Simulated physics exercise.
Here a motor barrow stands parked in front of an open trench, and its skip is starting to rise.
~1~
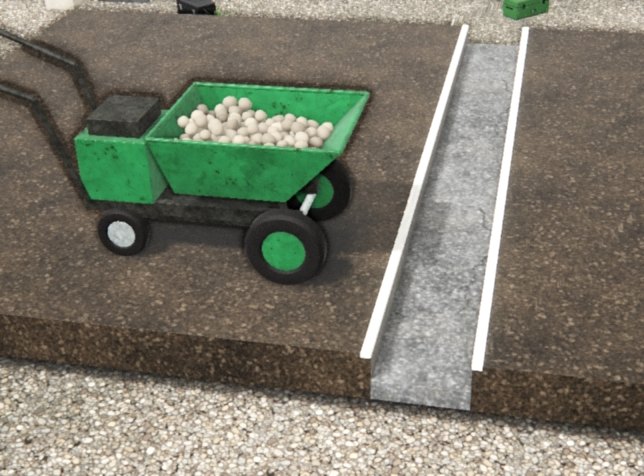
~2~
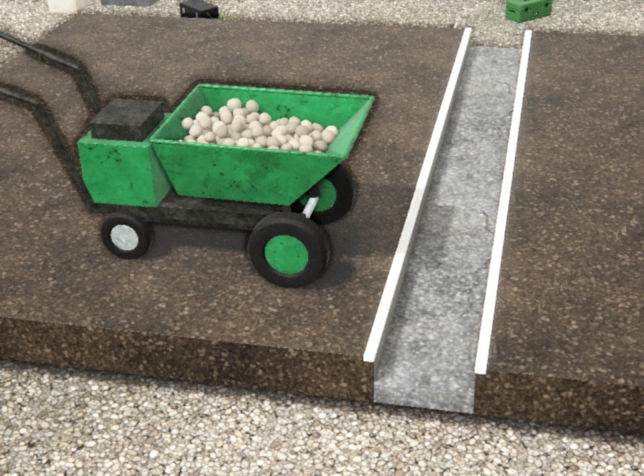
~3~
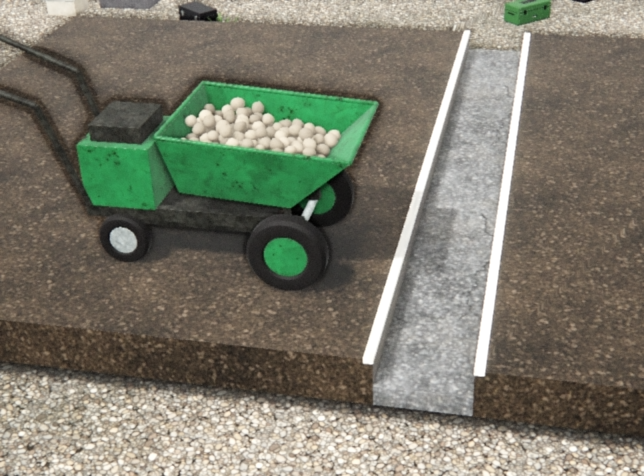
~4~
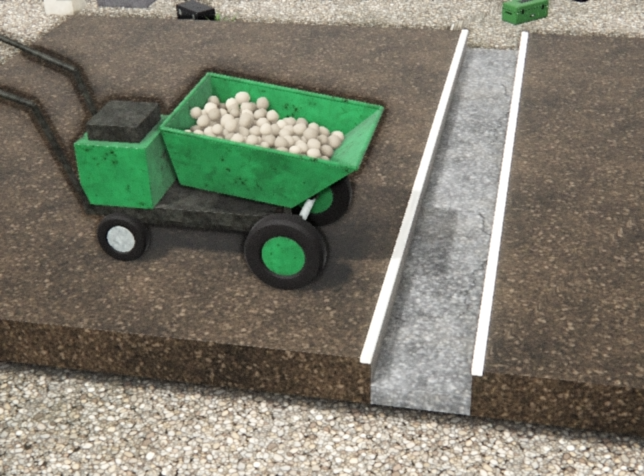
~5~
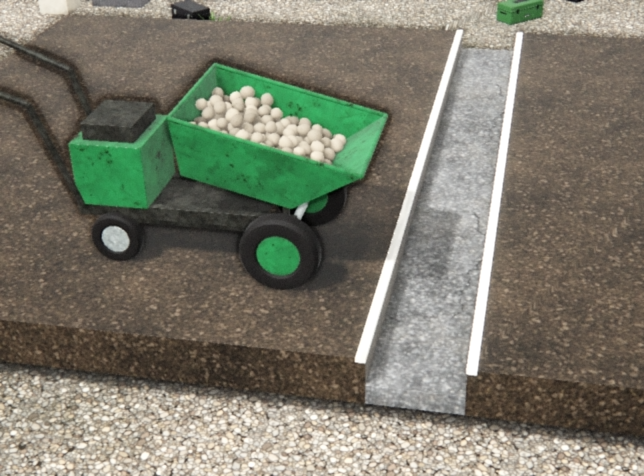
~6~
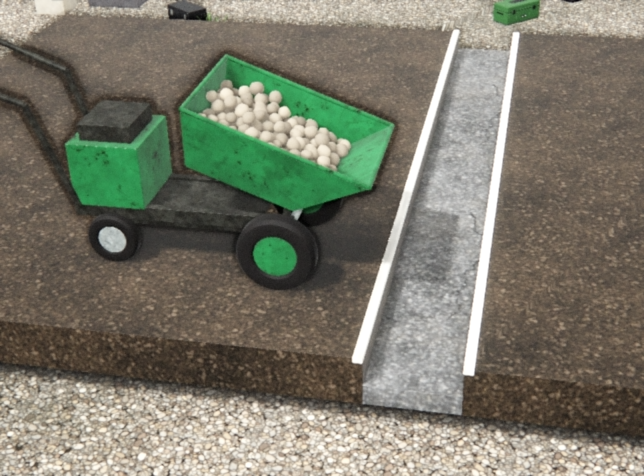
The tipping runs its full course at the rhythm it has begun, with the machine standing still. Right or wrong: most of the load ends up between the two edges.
Right.
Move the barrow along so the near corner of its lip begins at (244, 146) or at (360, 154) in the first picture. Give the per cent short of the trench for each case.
Roughly 40 percent first, then roughly 0 percent.
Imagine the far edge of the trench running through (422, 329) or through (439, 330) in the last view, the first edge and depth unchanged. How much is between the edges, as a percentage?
Roughly 30 % first, 60 % second.
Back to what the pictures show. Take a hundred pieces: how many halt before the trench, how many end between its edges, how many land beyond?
Short 0, between 85, beyond 5.
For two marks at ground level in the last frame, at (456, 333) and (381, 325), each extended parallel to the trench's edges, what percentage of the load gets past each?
Around 10 in a hundred for the first, 80 in a hundred for the second.
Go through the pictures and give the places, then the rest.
The first picture shows lip of the skip (339, 153), level; top of the load (244, 133), river pebbles; first edge of the trench (376, 318); far edge (482, 329), the trench over half as wide as the skip, and shallow for its width.
The second picture shows lip of the skip (344, 157), tipped barely; top of the load (238, 128).
The third picture shows lip of the skip (349, 163), tipped barely; top of the load (233, 134).
The fourth picture shows lip of the skip (356, 168), tipped a little; top of the load (237, 129).
The fifth picture shows lip of the skip (361, 177), tipped a little; top of the load (226, 128).
The sixth picture shows lip of the skip (369, 188), tipped clearly; top of the load (234, 122); first edge of the trench (368, 323); far edge (474, 334).
Just after the last frame, skip tipped steeply; every one in the skip.
A moment on, skip tipped steeply; the larger part in the skip; roughly a quarter in or heaped over the trench; just a few falling.
Further on, skip tipped right over; about a tenth in the skip; the larger part in or heaped over the trench; just a few beyond it.
When it is over, skip tipped right over; about a tenth in the skip; the larger part in or heaped over the trench; just a few beyond it.
